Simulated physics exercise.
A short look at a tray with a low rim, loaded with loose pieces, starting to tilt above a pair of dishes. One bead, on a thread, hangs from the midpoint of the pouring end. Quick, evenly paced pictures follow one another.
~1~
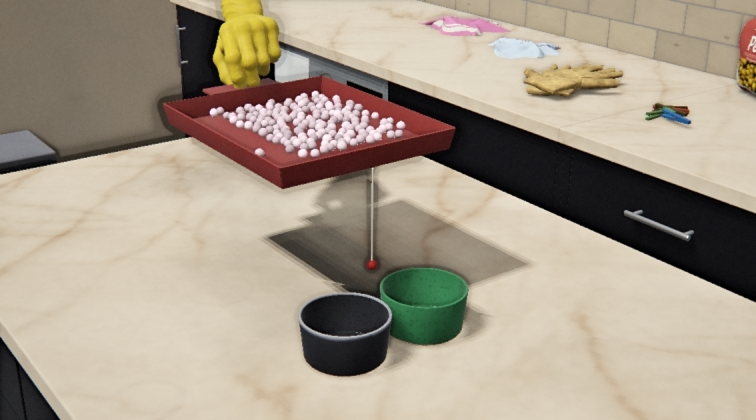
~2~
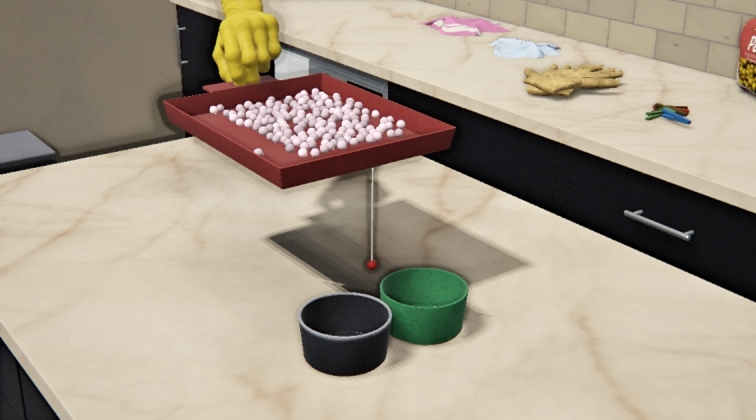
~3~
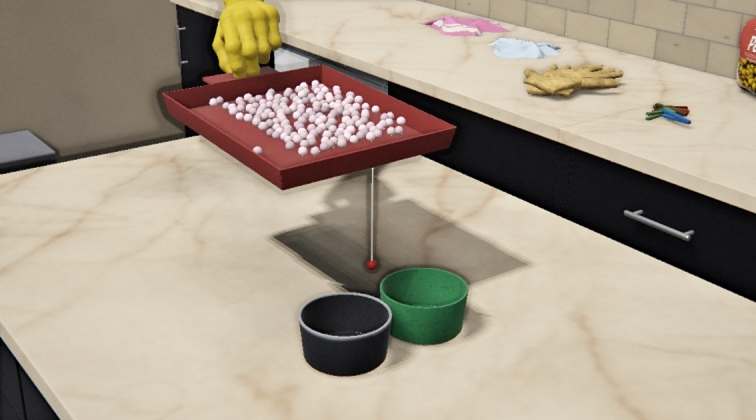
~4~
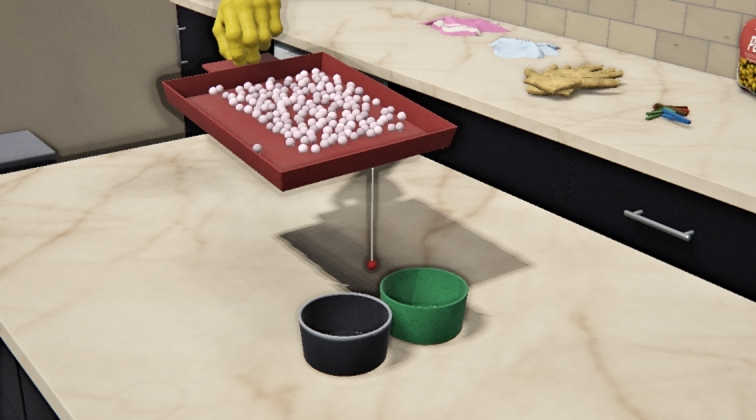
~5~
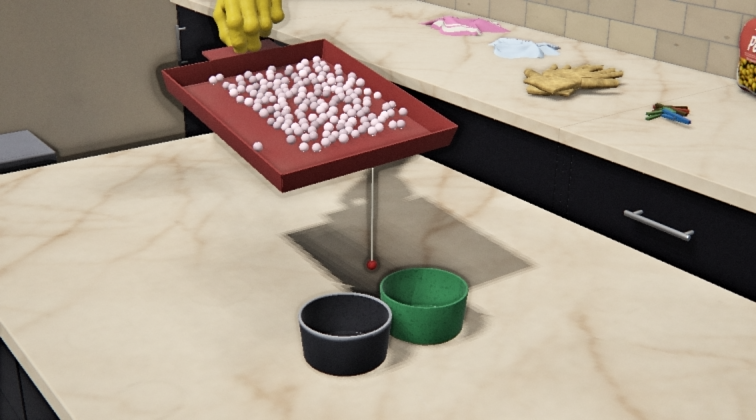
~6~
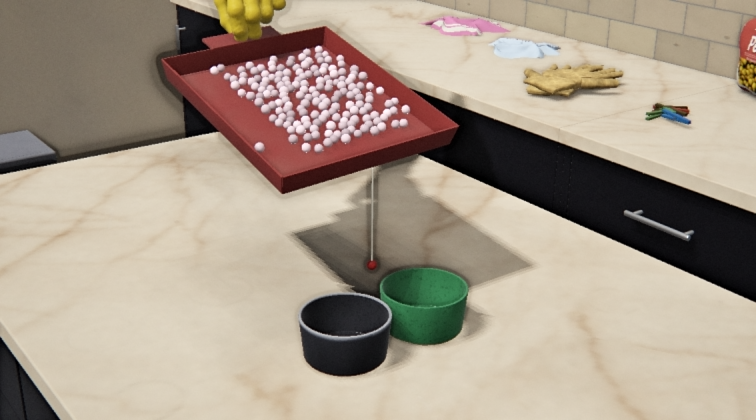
The clip opens on a yellow-gloved hand holding a level red tray of small pale beads above a dark dish and a green dish, a red bead hanging on a thread. The hand then gradually raises the tray's back, tilting it slightly toward its left front corner, and the pale beads shift a little.
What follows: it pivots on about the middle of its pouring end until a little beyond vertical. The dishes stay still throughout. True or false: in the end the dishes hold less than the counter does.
False.
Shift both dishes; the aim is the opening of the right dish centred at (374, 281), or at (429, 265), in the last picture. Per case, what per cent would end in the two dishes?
The first try gives 40 per cent, the second 10 per cent.
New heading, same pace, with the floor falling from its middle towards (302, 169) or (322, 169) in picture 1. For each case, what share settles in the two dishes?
The first try gives close to 20 percent; the next gives 40 percent.
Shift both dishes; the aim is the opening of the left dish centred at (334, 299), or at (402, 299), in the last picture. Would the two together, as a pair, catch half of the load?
Result, first setup: A minority share; second setup: A minority share.
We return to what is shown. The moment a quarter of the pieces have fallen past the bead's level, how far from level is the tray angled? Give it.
It sits at roughly 95°.
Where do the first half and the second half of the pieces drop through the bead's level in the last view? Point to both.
Close to (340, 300), then close to (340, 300).
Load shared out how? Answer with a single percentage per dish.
Share at the end - left dish ~ 60 %, right dish ~ 10 %.
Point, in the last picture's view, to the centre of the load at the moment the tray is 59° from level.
Near (342, 155).
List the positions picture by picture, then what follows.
In the first picture, corners of the pouring end (282, 166) and (450, 127), level; middle of the load (313, 122), sugar pearls; left dish (372, 350); right dish (451, 321); bead on its thread (372, 265).
In the second picture, corners of the pouring end (282, 166) and (450, 127), level; middle of the load (313, 120).
In the third picture, corners of the pouring end (282, 167) and (450, 127), tipped barely, lowest at the left corner; middle of the load (313, 115).
In the fourth picture, corners of the pouring end (283, 169) and (451, 126), tipped a little, lowest at the left corner; middle of the load (313, 108).
In the fifth picture, corners of the pouring end (283, 171) and (452, 125), tipped a little, lowest at the left corner; middle of the load (314, 101).
In the sixth picture, corners of the pouring end (284, 173) and (453, 125), tipped a little, lowest at the left corner; middle of the load (316, 95), every one on the move; left dish (372, 350); right dish (451, 321).
Just after the last frame, tray tipped steeply; almost all on the tray; just a few in the left dish; just a few outside both; just a few in the air.
A moment on, tray tipped right over; roughly a quarter on the tray; roughly a quarter in the left dish; about a tenth in the right dish; about a tenth outside both; roughly a third in the air.
Further on, tray tipped past a quarter turn; roughly half in the left dish; about a tenth in the right dish; roughly a third outside both.
When it is over, tray tipped past a quarter turn; roughly half in the left dish; about a tenth in the right dish; roughly a third outside both.
